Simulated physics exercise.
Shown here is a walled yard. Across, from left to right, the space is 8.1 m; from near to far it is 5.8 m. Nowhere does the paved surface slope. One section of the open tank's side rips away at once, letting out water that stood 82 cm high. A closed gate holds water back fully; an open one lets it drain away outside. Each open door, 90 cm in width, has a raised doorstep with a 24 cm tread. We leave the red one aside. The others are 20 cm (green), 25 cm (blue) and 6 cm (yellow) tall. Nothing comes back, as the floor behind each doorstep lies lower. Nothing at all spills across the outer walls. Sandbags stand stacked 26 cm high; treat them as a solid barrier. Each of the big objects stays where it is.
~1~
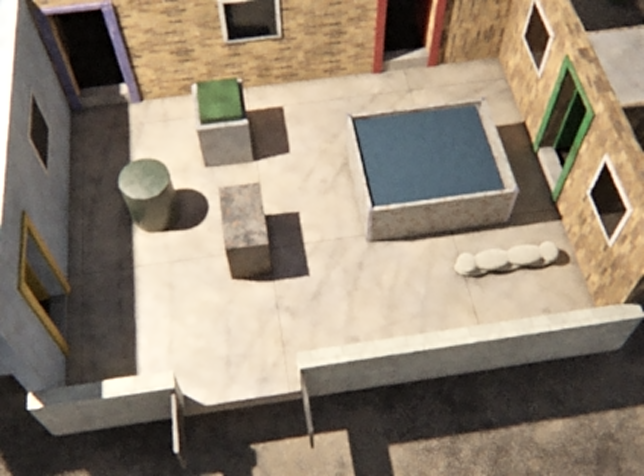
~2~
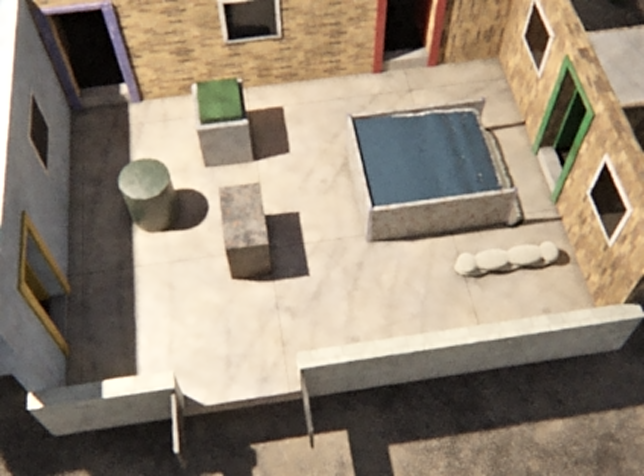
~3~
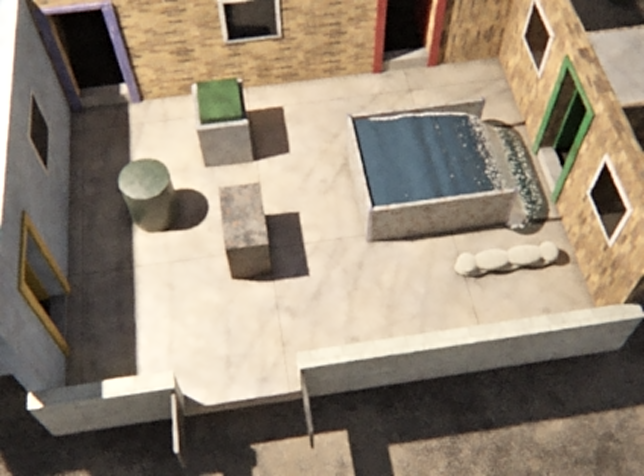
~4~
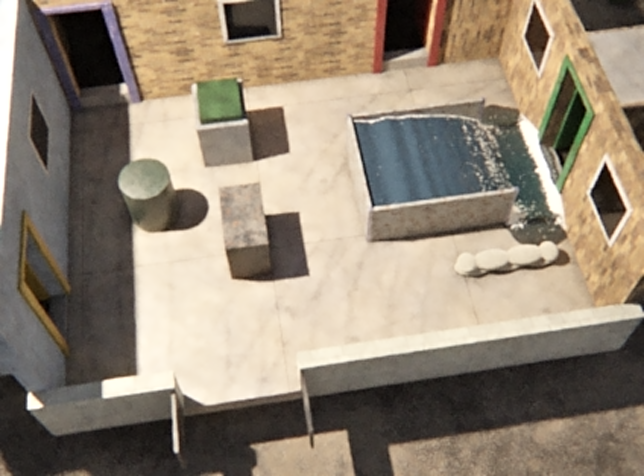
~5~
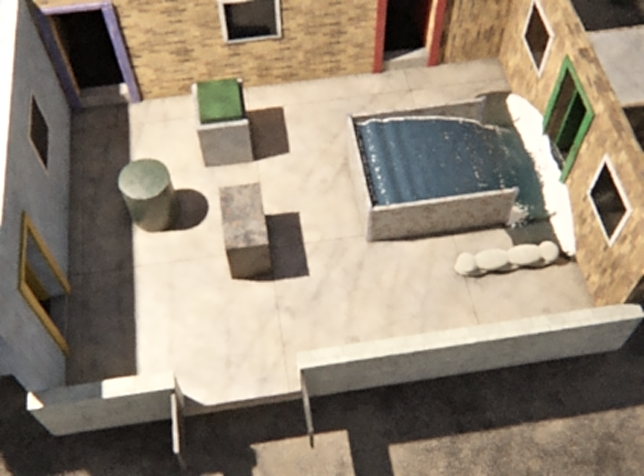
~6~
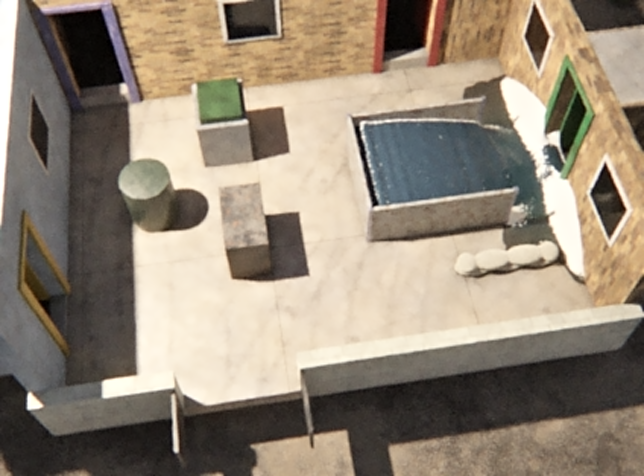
Water burst out of the right side of a big open tank in a walled yard, foamed across the paving to the wall by the green door, and spread along it toward some pale sandbags.
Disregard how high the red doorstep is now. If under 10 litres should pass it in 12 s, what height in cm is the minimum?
The minimum is around 13 cm.
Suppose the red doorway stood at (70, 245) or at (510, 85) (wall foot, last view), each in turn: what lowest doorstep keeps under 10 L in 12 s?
In turn: About 8.0 cm, about 25 cm.
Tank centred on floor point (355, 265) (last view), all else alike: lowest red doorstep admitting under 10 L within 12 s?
Some 17 cm.
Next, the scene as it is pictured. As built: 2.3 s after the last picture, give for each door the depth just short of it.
Depths in cm: Green 28, blue 0, yellow 0, red 17.
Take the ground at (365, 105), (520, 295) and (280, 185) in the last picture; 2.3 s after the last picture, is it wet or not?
1: Awash; 2: Awash; 3: Unwetted.
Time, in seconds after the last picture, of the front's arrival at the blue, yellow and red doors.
Blue: 3.2 s; yellow: 4.0 s; red: 0.7 s.
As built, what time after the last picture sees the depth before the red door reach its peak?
Around 1.8 s.
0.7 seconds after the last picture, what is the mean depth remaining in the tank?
Average depth: Approx. 42 cm.
Then, 0.7 s after the last picture water covers 15 % of the floor, deepest (57 cm) near (527, 155); 4 cm at the red door, 0 litres in over its 26 cm doorstep.
Then, 2.3 s after the last picture water covers 45 % of the floor, deepest (34 cm) near (491, 59); 17 cm at the red door, 0 litres in over its 26 cm doorstep.
Then, 11.3 s after the last picture water covers 95 % of the floor, deepest (10 cm) near (200, 102); 5 cm at the red door, 0 litres in over its 26 cm doorstep.
At the red door as built, the water peaked near 18 cm, 1.9 s after the last picture.
With a doorstep of 11.5 cm, 17 litres would have come in within the 12 s; with 15.5 cm, 4 litres. So under 10 litres takes about 13 cm.
